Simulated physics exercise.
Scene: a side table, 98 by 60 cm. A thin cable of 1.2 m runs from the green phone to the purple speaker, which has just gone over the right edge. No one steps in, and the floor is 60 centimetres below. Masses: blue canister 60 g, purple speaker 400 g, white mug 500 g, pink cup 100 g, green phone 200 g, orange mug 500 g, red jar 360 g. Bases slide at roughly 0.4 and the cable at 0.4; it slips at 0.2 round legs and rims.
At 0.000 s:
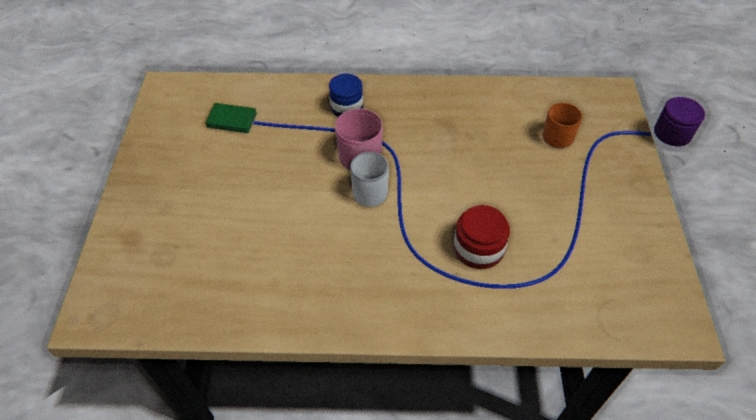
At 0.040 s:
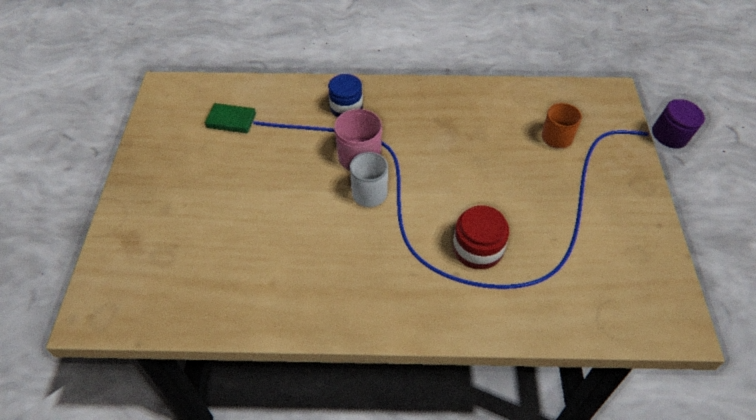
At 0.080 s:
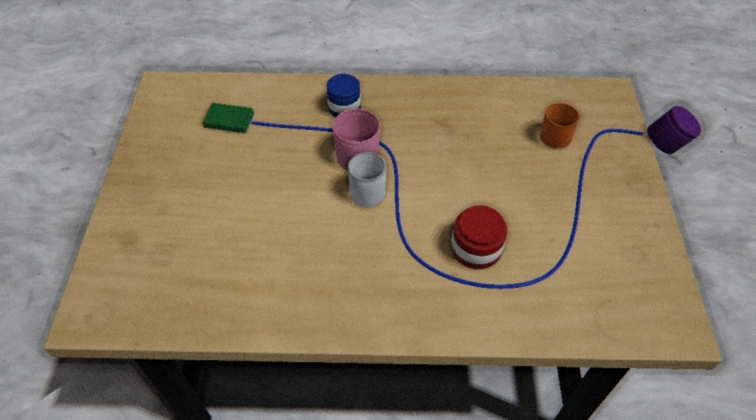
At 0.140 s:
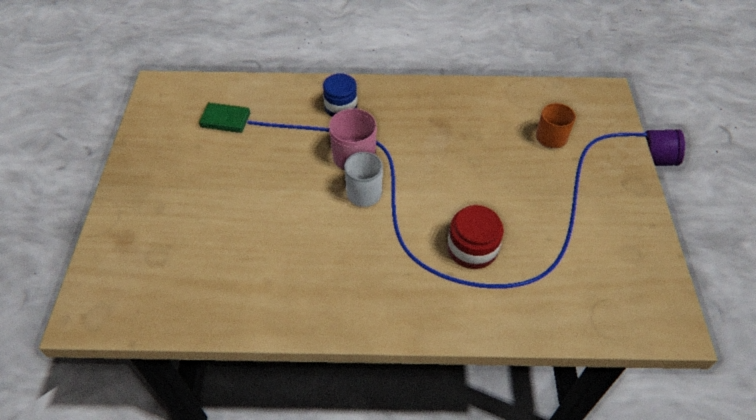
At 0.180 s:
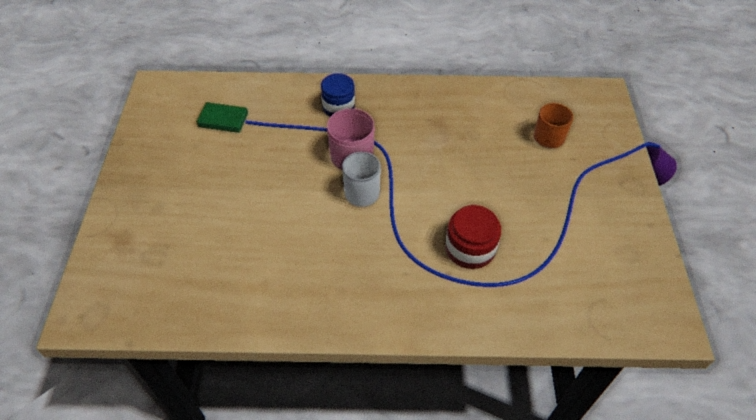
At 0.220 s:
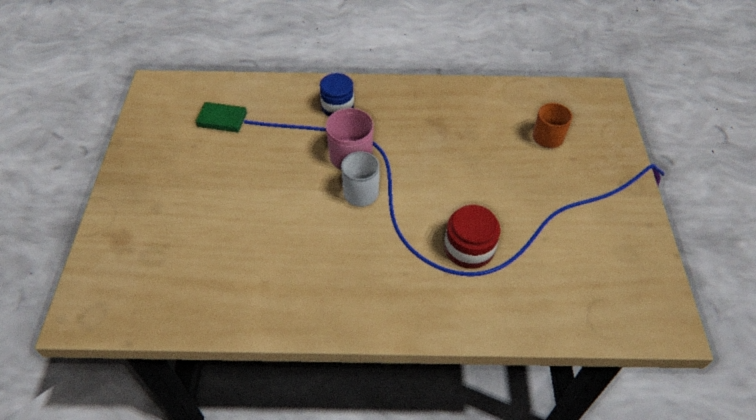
To begin with, a blue cable curves across a wooden table from a green block, past several cups and canisters, to a purple cylinder at the right edge. The purple cylinder tips over and drops below the edge, pulling the cable's right-hand curve straighter while the other objects stay in place.
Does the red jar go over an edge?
Pretty sure it keeps its perch.
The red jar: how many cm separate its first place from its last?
For the red jar, it's 15 cm.
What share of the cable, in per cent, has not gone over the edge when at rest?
About 50 per cent.
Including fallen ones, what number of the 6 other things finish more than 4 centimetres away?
So we're at 3.
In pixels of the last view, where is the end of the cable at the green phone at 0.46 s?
Estimated pixel: (278, 137).
After 0.5 s, the cable's tail end at (278, 137); red jar 9 cm off its start, purple speaker over the edge, pink cup 11 cm off its start.
After 0.7 s, the cable's tail end at (340, 161); red jar 15 cm off its start, green phone 20 cm off its start, purple speaker over the edge.
After 1.0 s, the cable's tail end at (340, 161); red jar 15 cm off its start at (498, 156), green phone 20 cm off its start at (318, 147), purple speaker over the edge.
After 1.2 s, the cable's tail end at (340, 161); red jar 15 cm off its start, green phone 20 cm off its start, purple speaker over the edge.
After 2.4 s, the cable's tail end at (340, 161); red jar 15 cm off its start at (498, 155), green phone 20 cm off its start at (318, 147), purple speaker over the edge, pink cup 12 cm off its start at (294, 163).
